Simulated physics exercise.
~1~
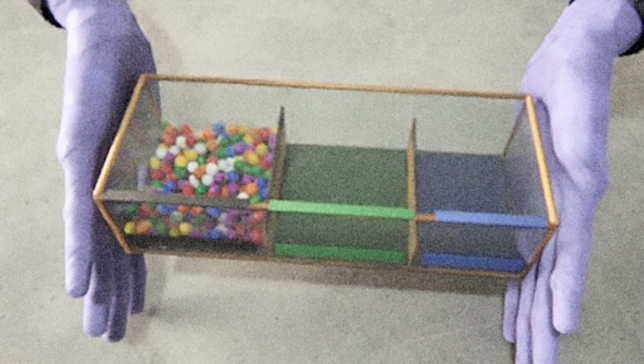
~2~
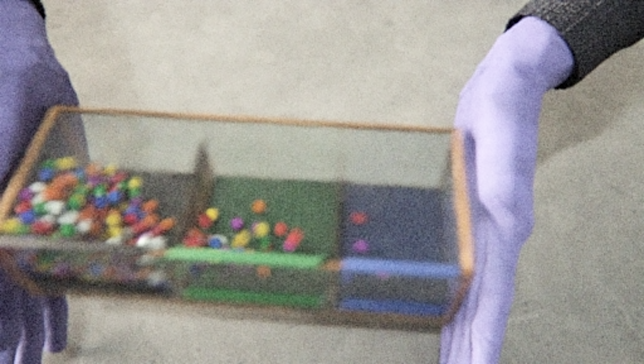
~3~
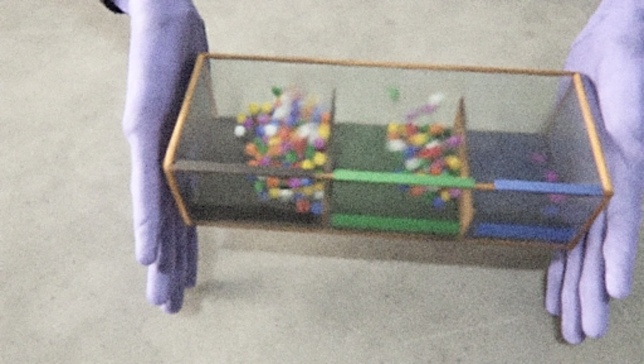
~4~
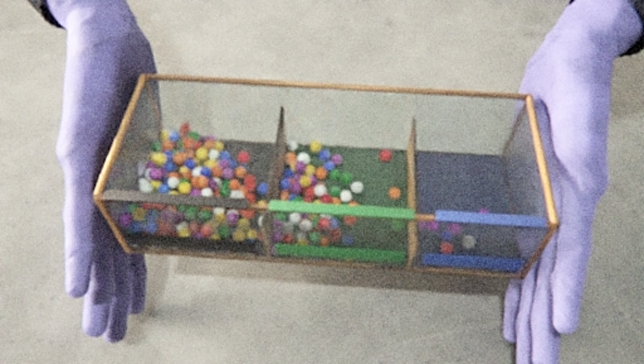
Above a pale grey floor, two purple-gloved hands hold a clear-lidded box of colourful beads heaped in its left, black section and shake it from side to side; beads scatter rightward, and it ends still with most in the black section, many in the green and few in the blue.
